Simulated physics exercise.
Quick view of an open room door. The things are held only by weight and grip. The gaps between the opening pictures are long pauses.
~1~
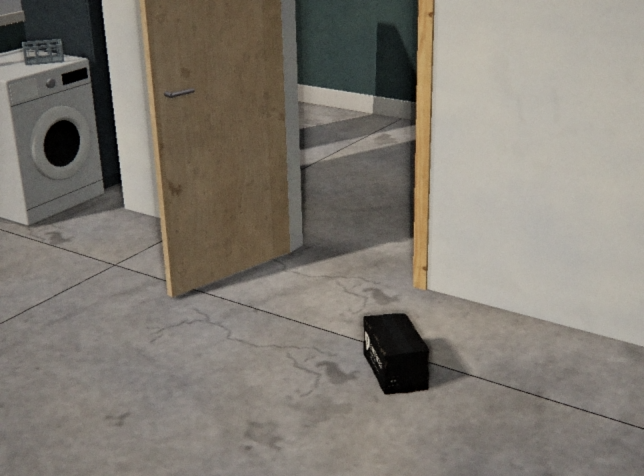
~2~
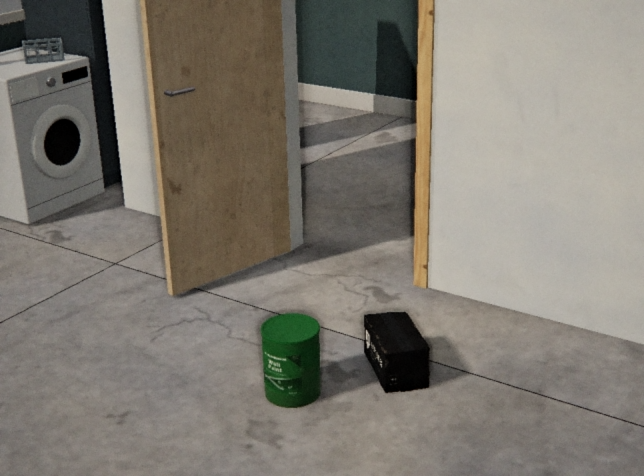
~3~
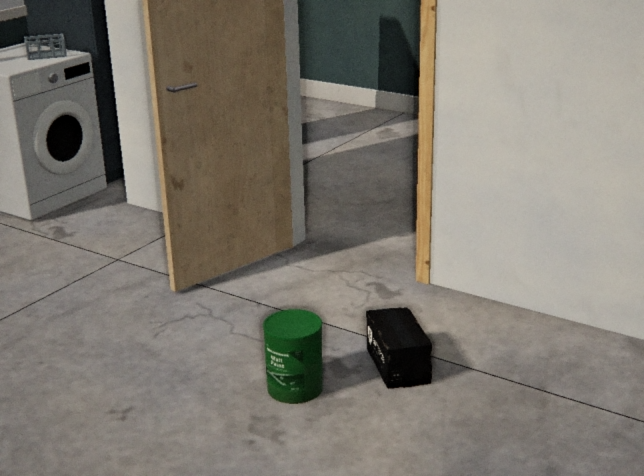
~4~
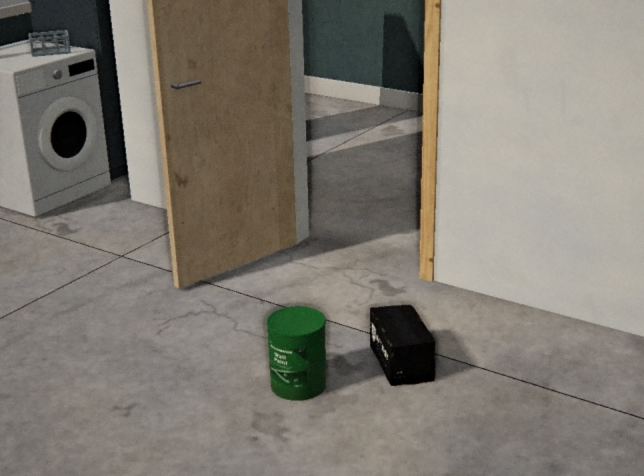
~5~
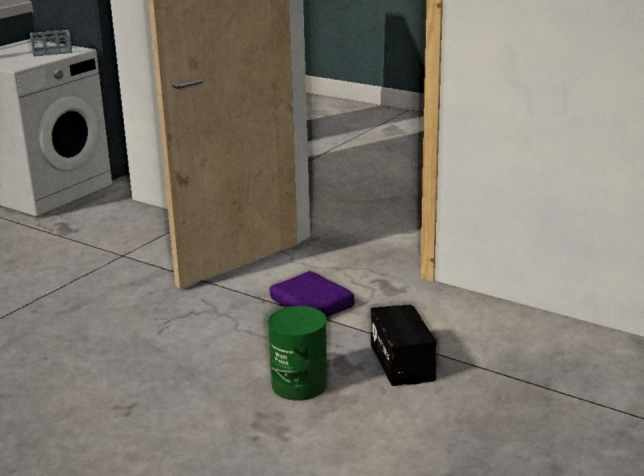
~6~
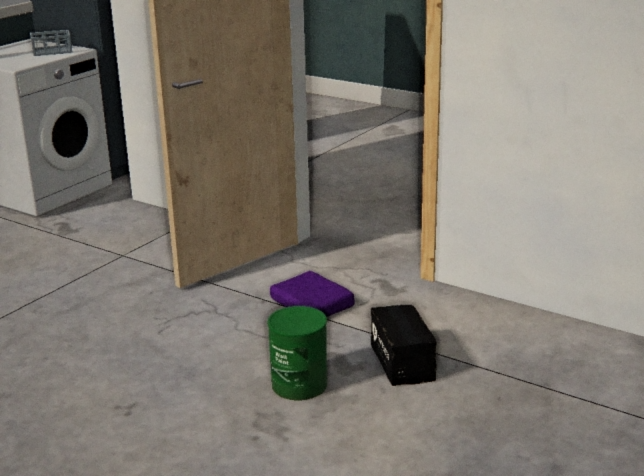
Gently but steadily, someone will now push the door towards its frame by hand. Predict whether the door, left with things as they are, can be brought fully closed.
Prediction: It closes fully.
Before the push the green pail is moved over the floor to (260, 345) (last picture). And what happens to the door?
Well, after that the door swings fully home.
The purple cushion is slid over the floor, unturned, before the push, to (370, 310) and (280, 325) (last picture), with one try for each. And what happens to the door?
Well, on try one it completes its arc, and on try two it completes its arc.
Then, 1.20 s on from there, open by 73°.
Then, 1.80 s on from there, open by 49°; purple cushion shifted a little near (354, 298).
Then, 2.20 s on from there, open by 34°; purple cushion shifted about its own width near (385, 296).
Then, 2.70 s on from there, open by 15°; purple cushion shifted about its own width near (425, 295).
In the end, open by 0°; moved from the start, purple cushion; the other 2 unmoved. At the end, from the last picture's camera, purple cushion near (433, 295).
